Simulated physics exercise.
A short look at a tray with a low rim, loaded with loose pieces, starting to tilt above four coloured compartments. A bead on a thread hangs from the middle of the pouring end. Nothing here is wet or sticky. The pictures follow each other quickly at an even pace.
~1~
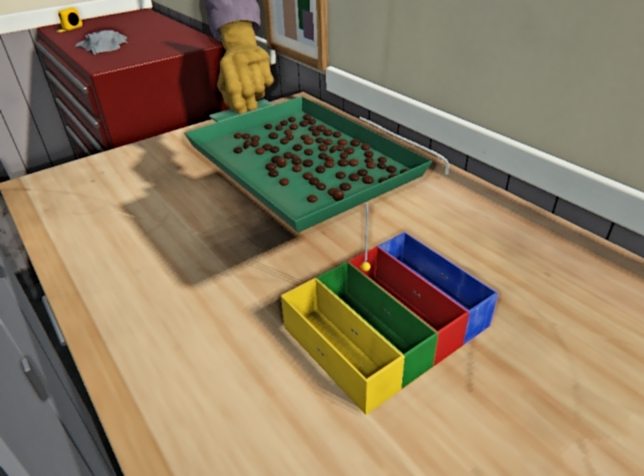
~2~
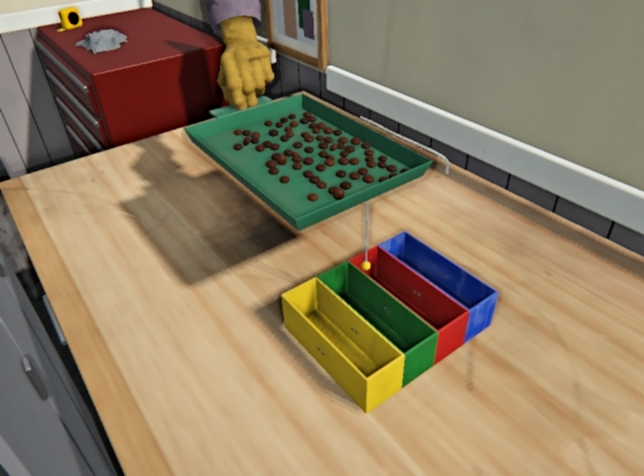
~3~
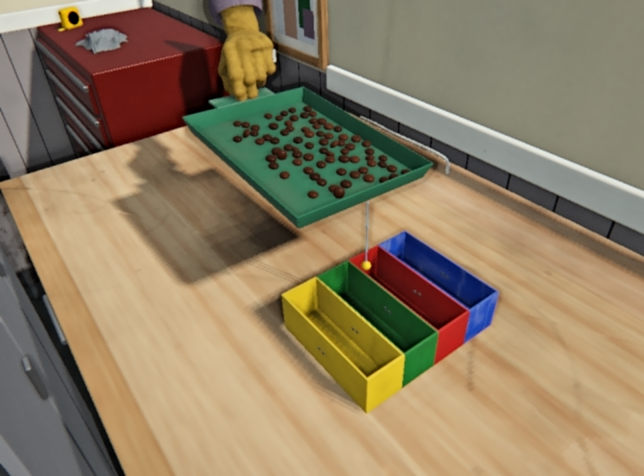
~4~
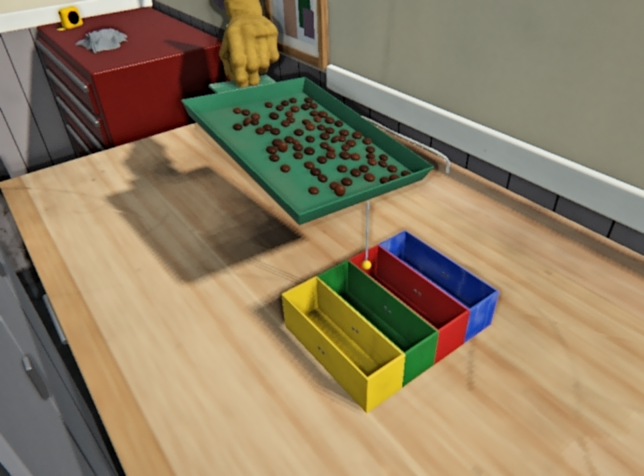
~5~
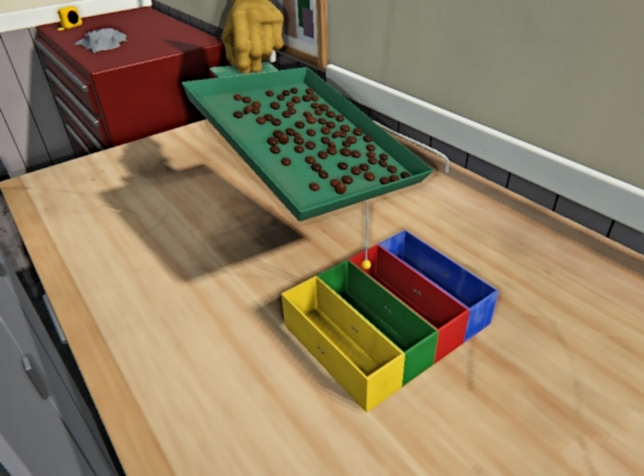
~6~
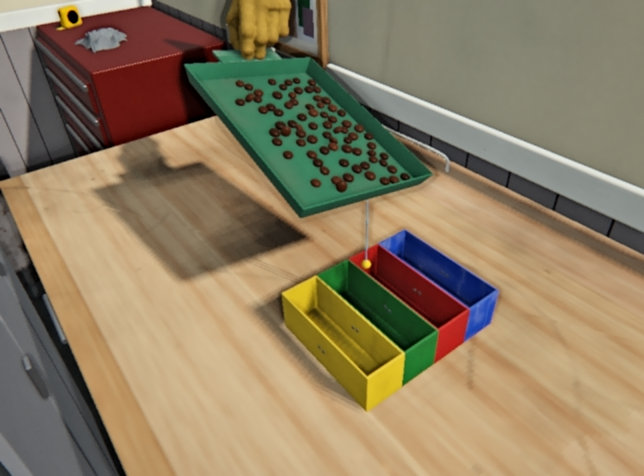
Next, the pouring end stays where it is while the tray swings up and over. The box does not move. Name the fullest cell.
The blue one ends fullest.
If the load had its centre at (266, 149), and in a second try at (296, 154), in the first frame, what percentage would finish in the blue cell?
About 70 and 80 per cent.
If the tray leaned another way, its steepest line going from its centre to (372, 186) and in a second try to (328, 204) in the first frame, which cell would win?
In turn: The cell in blue; the yellow one.
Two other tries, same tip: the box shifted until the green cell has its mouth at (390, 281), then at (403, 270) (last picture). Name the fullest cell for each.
The first try: That red cell. The second: That red cell.
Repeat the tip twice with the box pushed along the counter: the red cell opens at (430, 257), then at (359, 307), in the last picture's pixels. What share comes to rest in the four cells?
In turn 100 and 0 in a hundred.
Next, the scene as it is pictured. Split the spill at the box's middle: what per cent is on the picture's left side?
Roughly 0 in a hundred.
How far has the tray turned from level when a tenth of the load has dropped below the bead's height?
At about 75°.
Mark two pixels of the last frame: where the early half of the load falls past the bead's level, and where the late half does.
Around (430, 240) and then (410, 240).
Soon, tray tipped steeply; nearly all on the tray; a small part falling or outside the box.
A while on, tray tipped past a quarter turn; a small part on the tray; about two thirds in the blue cell; a small part in the red cell; about a quarter falling or outside the box.
Towards the end, tray tipped past a quarter turn; most in the blue cell; a small part in the red cell; a small part falling or outside the box.
Finally, tray tipped past a quarter turn; most in the blue cell; a small part in the red cell; none in the yellow cell; none in the green cell; a small part outside the box.
